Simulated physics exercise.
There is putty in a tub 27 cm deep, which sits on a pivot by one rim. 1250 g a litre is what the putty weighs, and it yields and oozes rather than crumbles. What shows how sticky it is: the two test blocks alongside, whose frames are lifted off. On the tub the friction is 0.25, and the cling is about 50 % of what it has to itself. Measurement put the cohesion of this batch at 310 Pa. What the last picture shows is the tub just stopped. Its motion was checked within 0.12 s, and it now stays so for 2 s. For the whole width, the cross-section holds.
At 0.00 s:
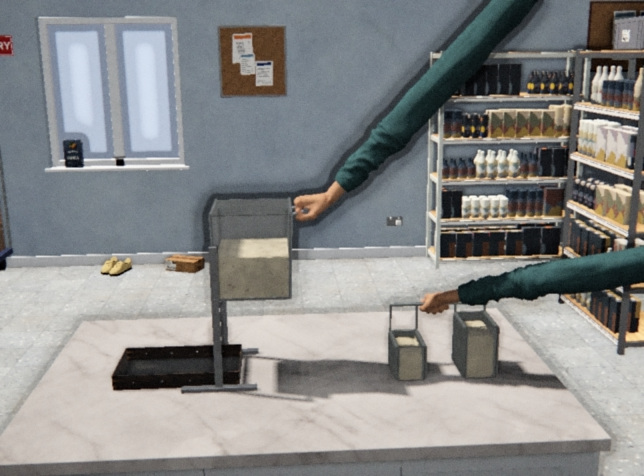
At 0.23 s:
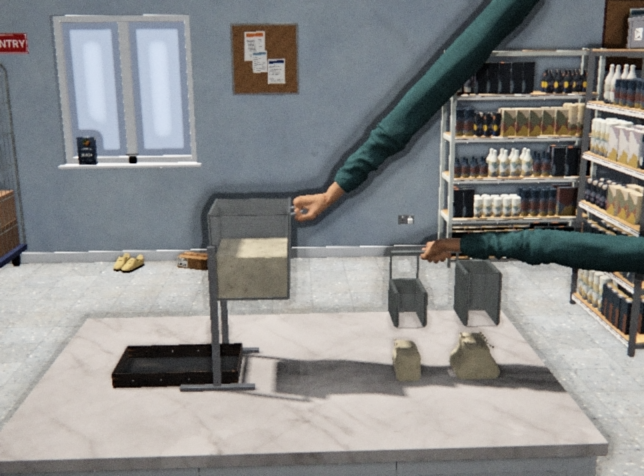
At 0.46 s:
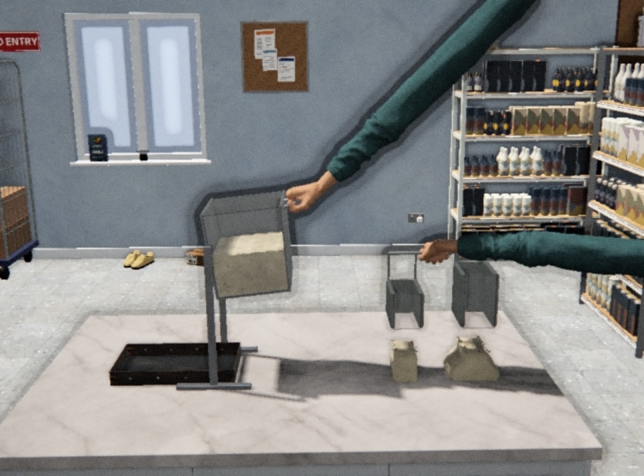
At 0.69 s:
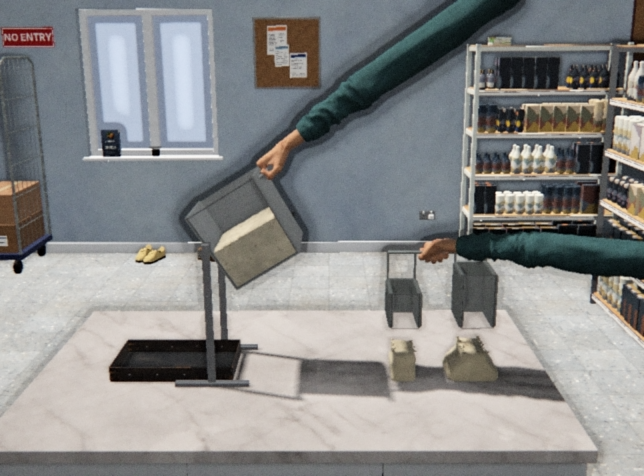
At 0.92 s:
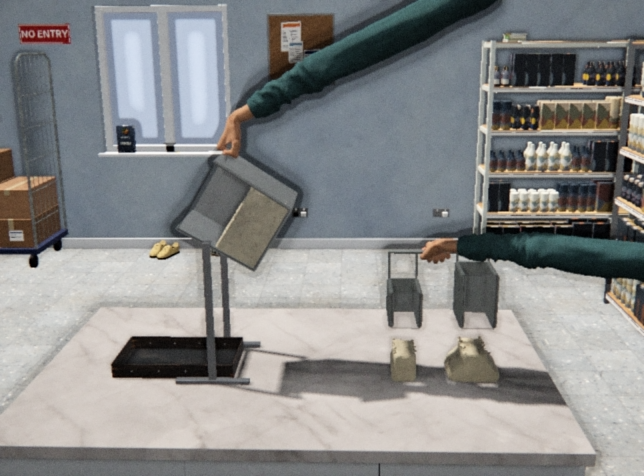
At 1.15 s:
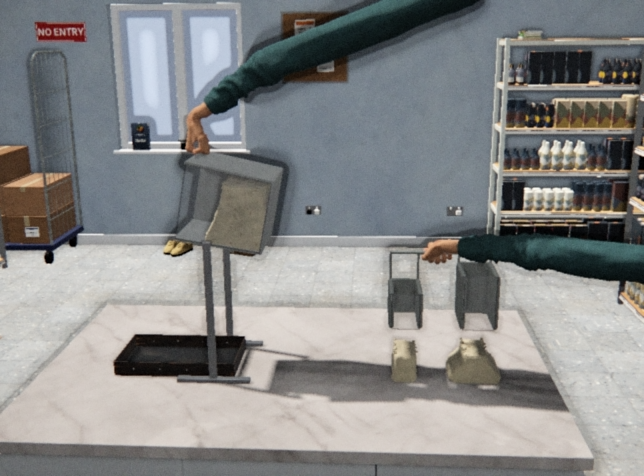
The footage shows one hand lifting two grey casings off pale putty blocks, the right one slumping more, before another hand swings a clear-sided tub of putty steeply up and over to the left on its stand.
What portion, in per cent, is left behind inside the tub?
The portion left inside is around 99 %.
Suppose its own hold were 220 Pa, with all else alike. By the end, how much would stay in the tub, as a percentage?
That works out near 85 %.
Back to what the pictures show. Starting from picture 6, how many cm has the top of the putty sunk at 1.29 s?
I reckon it's close to 4 cm.
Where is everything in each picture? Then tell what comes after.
In the first frame, handle-side rim at (289, 213), tilt 0 degrees; top of the putty at (286, 255); blocks stand 9.6 cm, 15 cm (left to right).
In the second frame, handle-side rim at (288, 214), tilt 0 degrees; top of the putty at (284, 256); blocks stand 9.3 cm, 11 cm (left to right).
In the third frame, handle-side rim at (279, 206), tilt 6 degrees; top of the putty at (279, 249); blocks stand 9.2 cm, 10 cm (left to right).
In the fourth frame, handle-side rim at (251, 178), tilt 31 degrees; top of the putty at (272, 218); blocks stand 9.2 cm, 10 cm (left to right).
In the fifth frame, handle-side rim at (214, 163), tilt 59 degrees; top of the putty at (254, 190); blocks stand 9.2 cm, 10 cm (left to right).
In the sixth frame, handle-side rim at (185, 165), tilt 79 degrees; top of the putty at (222, 186); blocks stand 9.2 cm, 10 cm (left to right).
After 1.29 s, the tub is at 79 degrees and holds 100 %.
After 1.46 s, the tub is at 79 degrees and holds 99 %.
After 1.63 s, the tub is at 79 degrees and holds 99 %.
After 1.80 s, the tub is at 79 degrees and holds 99 %.
After 3.15 s, at the end, the tub is at 79 degrees and holds 99 %.
